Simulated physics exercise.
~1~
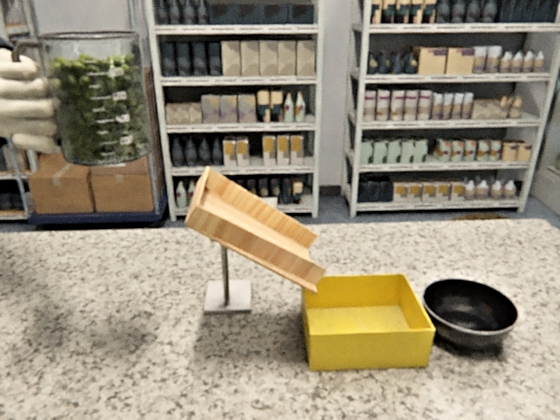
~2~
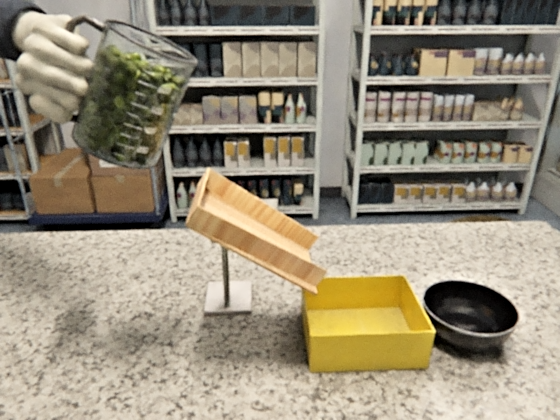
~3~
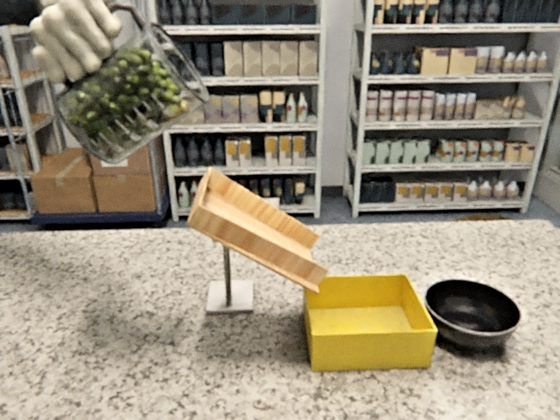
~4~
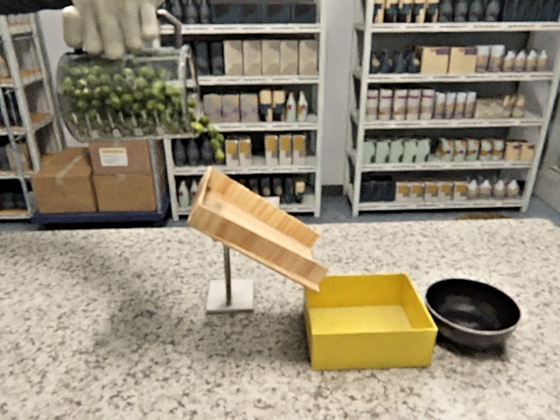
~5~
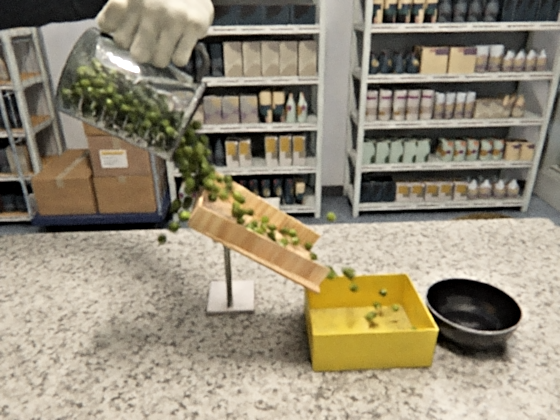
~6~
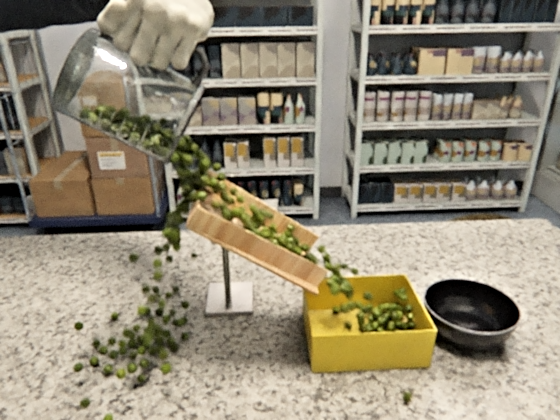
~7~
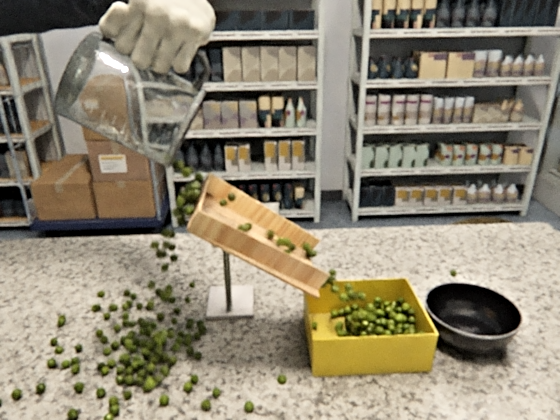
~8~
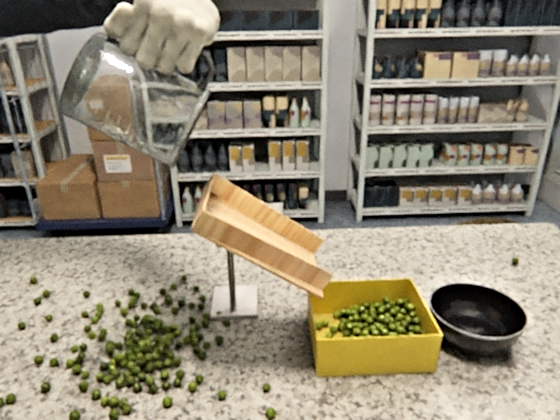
On a speckled counter, a gloved hand empties a jug of olives; roughly half miss the yellow tin.
